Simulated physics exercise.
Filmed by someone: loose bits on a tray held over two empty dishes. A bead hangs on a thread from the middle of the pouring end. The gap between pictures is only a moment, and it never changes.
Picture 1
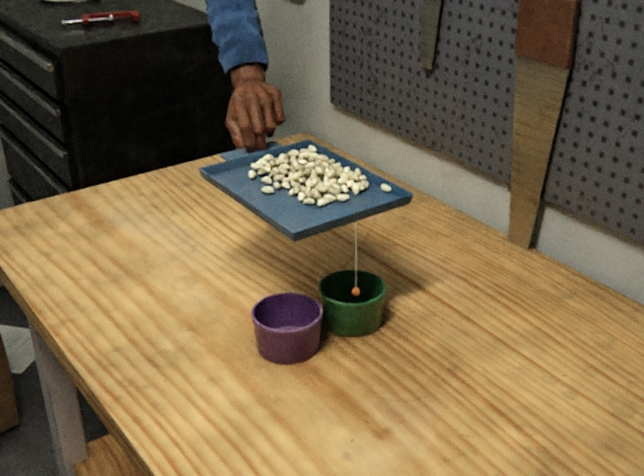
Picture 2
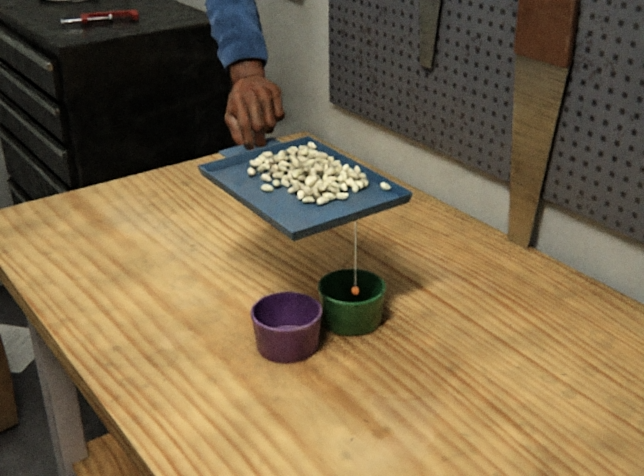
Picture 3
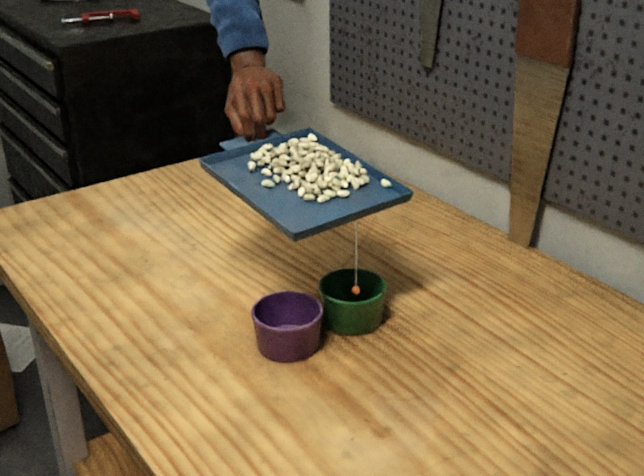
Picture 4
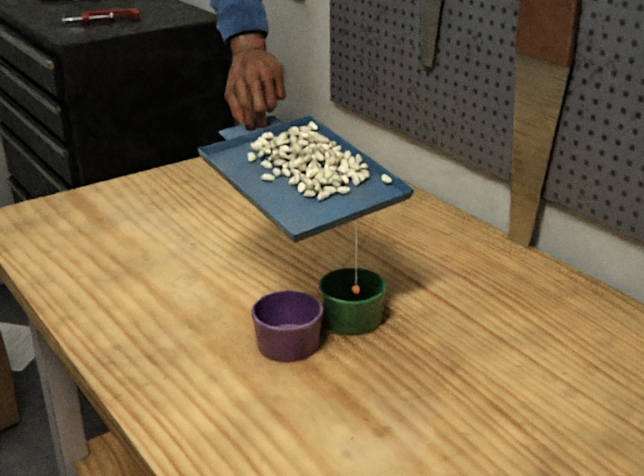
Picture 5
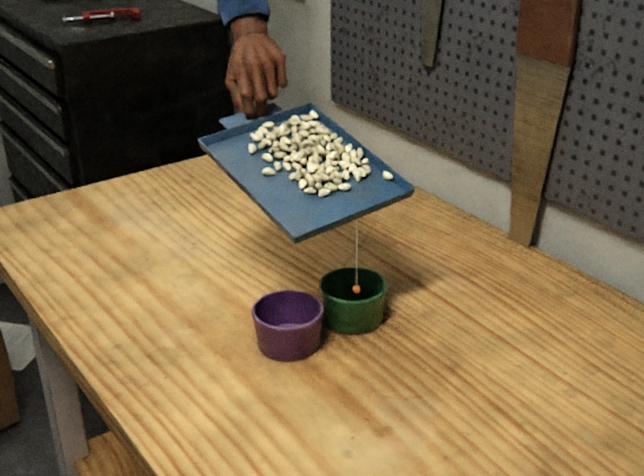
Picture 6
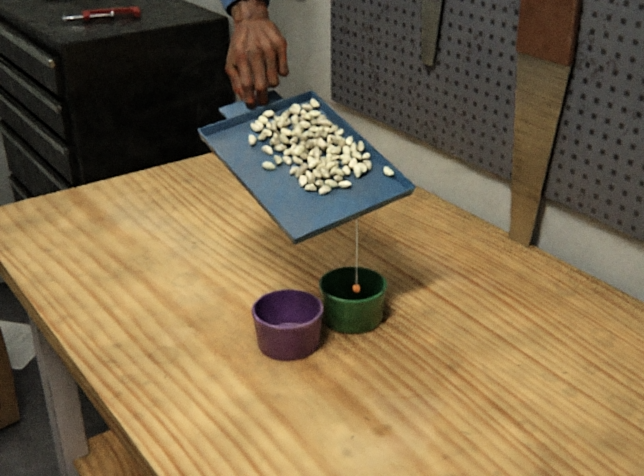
A blue tray heaped with white beans, held by one hand in a blue sleeve, tilts gradually above a wooden workbench, seen from slightly above in a workshop. A small orange bead hangs on a thread from its front edge, over a green dish beside a purple one on the left. The hand raises the tray's back end, the front left corner lowest, while the dishes and camera stay still.
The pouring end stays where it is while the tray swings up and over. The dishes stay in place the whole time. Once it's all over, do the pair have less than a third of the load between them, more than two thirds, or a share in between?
The catch totals below the one-third mark.
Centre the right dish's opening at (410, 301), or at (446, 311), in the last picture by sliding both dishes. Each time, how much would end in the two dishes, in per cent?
I'd say about 60 percent, followed by about 20 percent.
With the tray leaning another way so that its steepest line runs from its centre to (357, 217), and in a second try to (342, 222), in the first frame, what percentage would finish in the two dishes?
First some 0, then 0 per cent.
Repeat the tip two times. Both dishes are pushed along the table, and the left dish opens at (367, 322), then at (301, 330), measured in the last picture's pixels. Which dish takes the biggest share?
Placement one gives the one at left, placement two gives the one at left.
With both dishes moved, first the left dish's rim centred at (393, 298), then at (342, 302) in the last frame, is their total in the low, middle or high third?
Taking the two places in turn, the answer is under a third and then less than a third.
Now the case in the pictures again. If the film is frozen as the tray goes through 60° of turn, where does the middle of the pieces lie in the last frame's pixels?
Close to (330, 189).
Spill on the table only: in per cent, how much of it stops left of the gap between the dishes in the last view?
I reckon around 20 per cent.
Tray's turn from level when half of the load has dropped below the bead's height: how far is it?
At some 115 degrees.
Shortly afterwards, tray tipped steeply; all but a few on the tray; only a few in the air.
Next, tray tipped right over; the bulk on the tray; near a quarter outside both.
Some moments later, tray tipped past a quarter turn; a little in the left dish; the bulk outside both.
In the end, tray tipped past a quarter turn; a little in the left dish; none at all in the right dish; the bulk outside both.
